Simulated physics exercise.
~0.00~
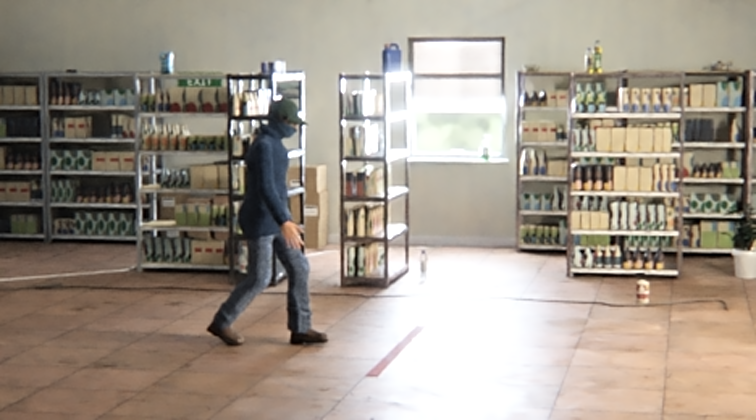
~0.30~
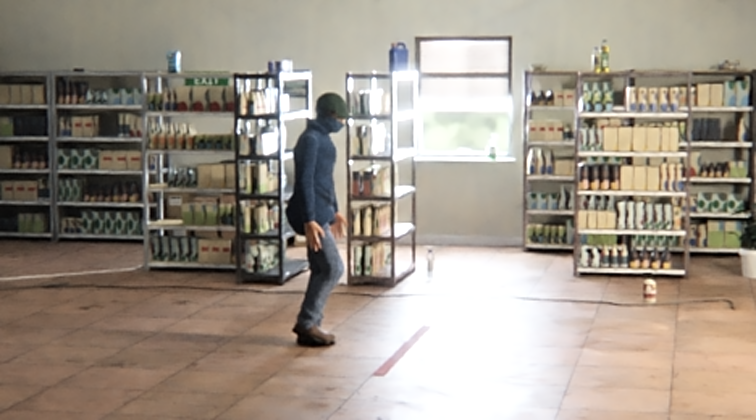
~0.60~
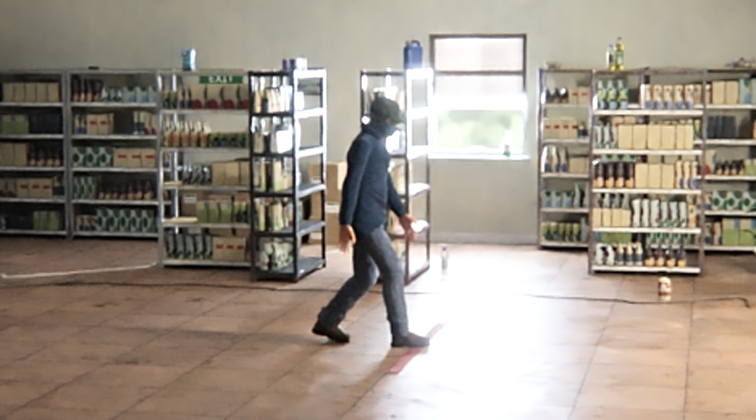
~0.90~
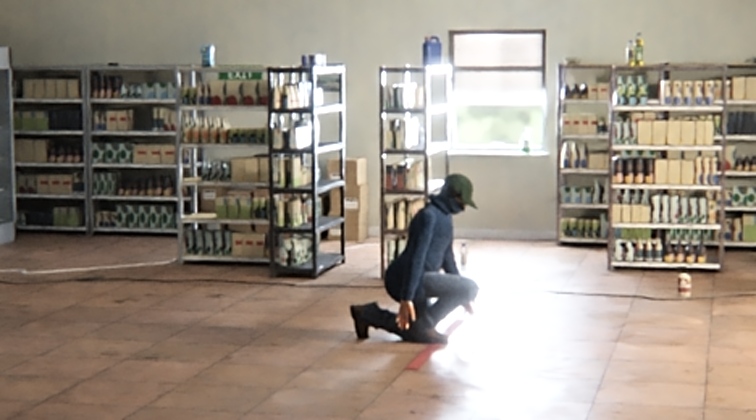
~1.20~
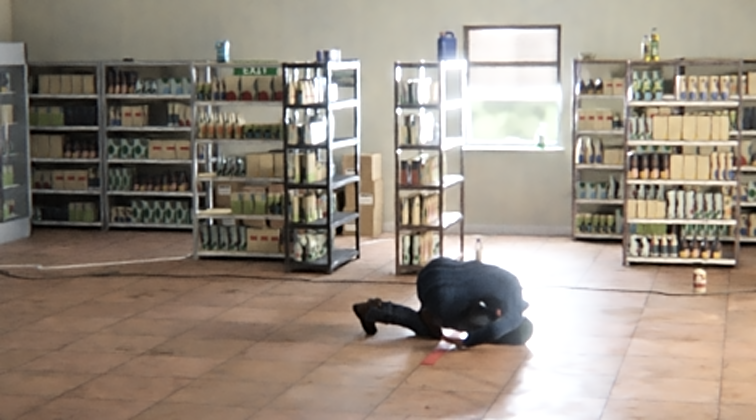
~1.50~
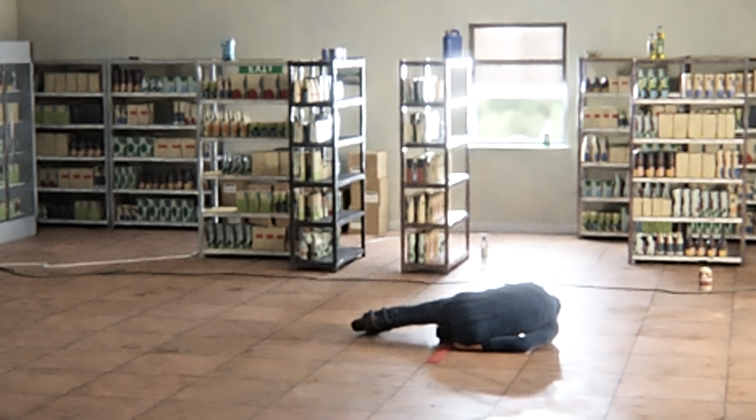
Storeroom with stocked shelves, a person in a cap walking right towards a red floor strip, kneeling, crumpling forward and lying still.
